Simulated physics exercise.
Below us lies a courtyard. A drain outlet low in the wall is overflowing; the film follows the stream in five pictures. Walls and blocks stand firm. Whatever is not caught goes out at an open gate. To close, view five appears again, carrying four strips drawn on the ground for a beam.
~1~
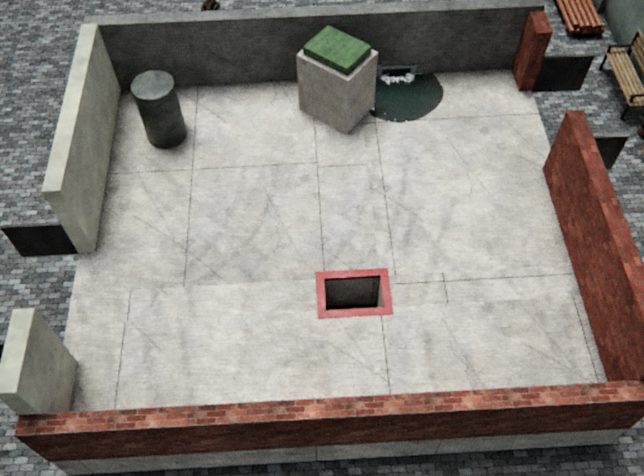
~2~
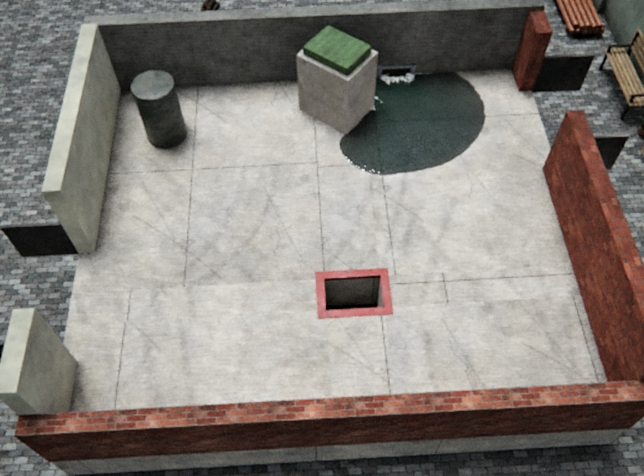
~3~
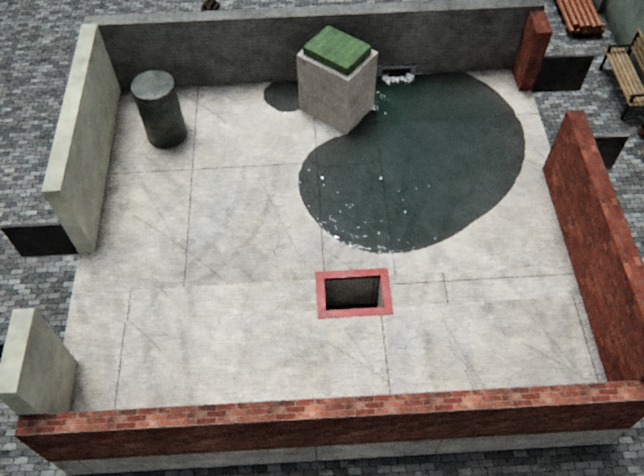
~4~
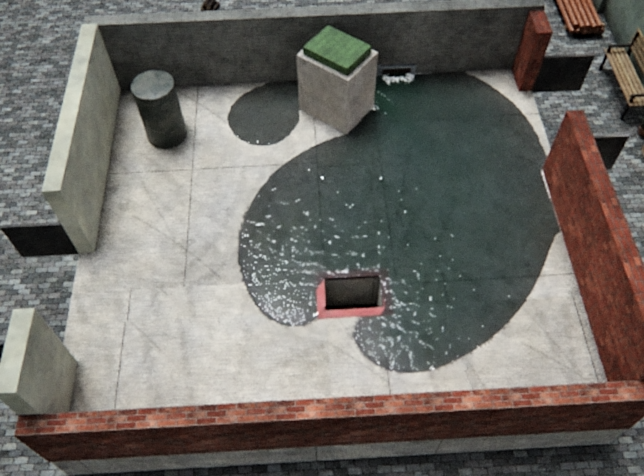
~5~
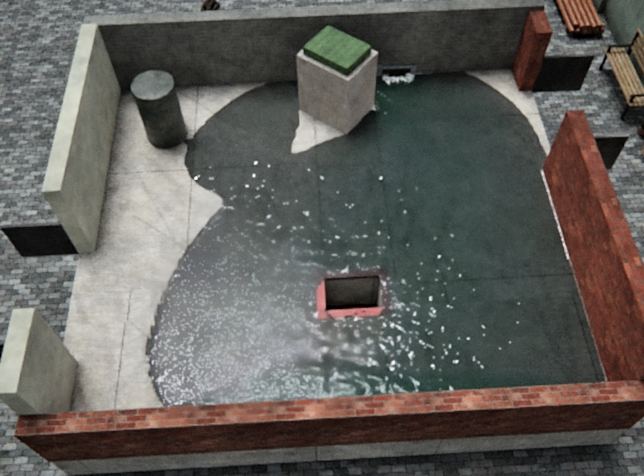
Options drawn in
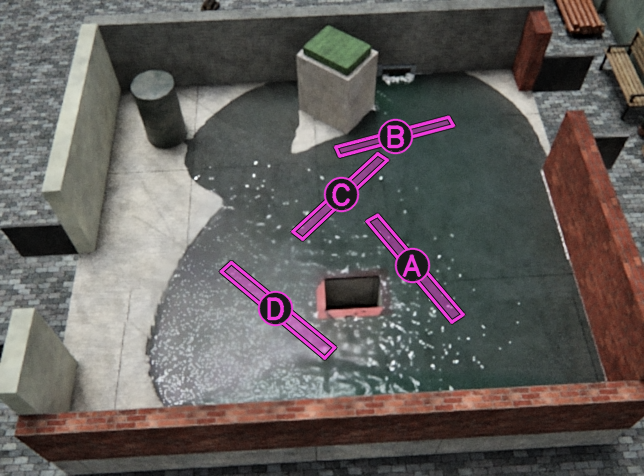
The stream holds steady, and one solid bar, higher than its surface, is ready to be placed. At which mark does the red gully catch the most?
D.
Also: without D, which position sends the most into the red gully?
Position C.
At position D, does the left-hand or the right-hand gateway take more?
More leaves on the left.
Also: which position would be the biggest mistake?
Here it is position B.
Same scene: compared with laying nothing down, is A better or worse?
Worse.
On the marked copy, A from (372, 218) to (457, 318); B from (337, 151) to (451, 121); C from (297, 235) to (382, 156); D from (226, 267) to (329, 352).
Choosing A, about 15 % of the stream runs into the red gully, about 83 % out by the gates.
Choosing B, about 3 % of the stream runs into the red gully, about 90 % out by the gates.
Choosing C, about 24 % of the stream runs into the red gully, about 74 % out by the gates.
Choosing D, about 32 % of the stream runs into the red gully, about 65 % out by the gates.
